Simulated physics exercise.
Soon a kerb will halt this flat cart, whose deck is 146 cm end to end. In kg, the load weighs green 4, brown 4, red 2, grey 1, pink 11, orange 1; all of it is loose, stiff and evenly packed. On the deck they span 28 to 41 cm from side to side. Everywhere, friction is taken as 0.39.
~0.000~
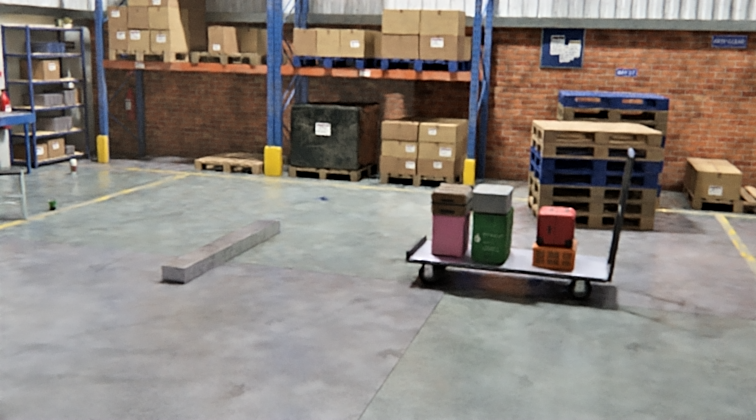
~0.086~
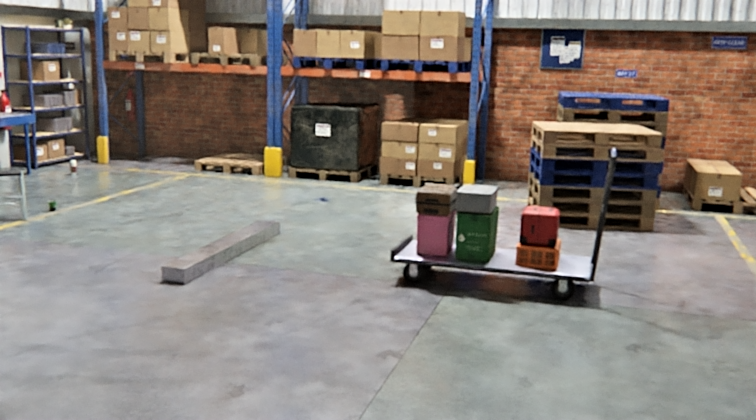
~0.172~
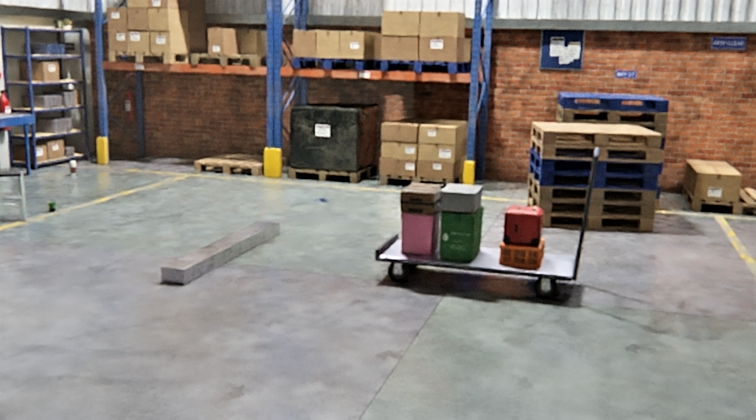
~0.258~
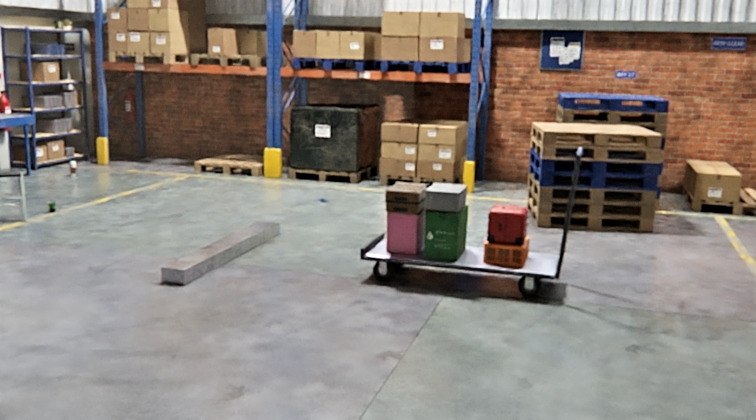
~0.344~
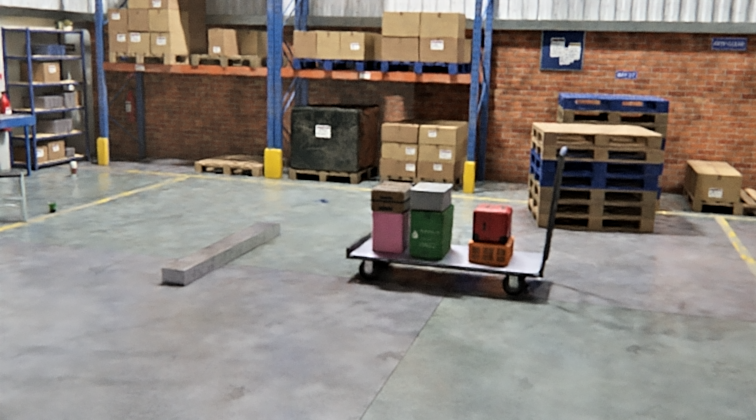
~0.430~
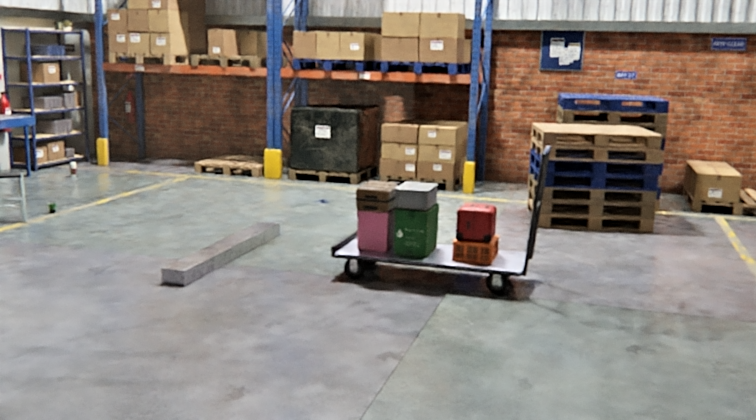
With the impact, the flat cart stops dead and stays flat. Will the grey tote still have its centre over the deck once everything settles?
Yes, it is still on the deck.
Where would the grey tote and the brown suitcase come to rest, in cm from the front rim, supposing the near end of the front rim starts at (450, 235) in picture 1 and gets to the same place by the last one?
In that case grey 20 past, brown 50 past.
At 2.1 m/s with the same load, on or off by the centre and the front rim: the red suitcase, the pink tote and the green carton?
Result: Red kept; pink kept; green kept.
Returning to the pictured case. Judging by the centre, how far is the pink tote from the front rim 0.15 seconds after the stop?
About 15 cm behind the rim.
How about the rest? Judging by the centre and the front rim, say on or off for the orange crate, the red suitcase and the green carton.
Result: Orange - on; red - on; green - on.
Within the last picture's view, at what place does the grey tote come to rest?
Roughly at (256, 184).
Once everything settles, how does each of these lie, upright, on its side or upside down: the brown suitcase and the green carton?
Brown upside down, green upright.
The wheels strike at 1.17 s.
After 1.57 s the grey tote is 29 cm behind the rim, tilted 5°, near (259, 184) in the last picture's view.
After 1.97 s the grey tote is 26 cm behind the rim, tilted 20°, near (256, 184) in the last picture's view.
Final state at 2.2 s, past the rim, brown suitcase; behind it, green carton, red suitcase, grey tote, pink tote and orange crate.
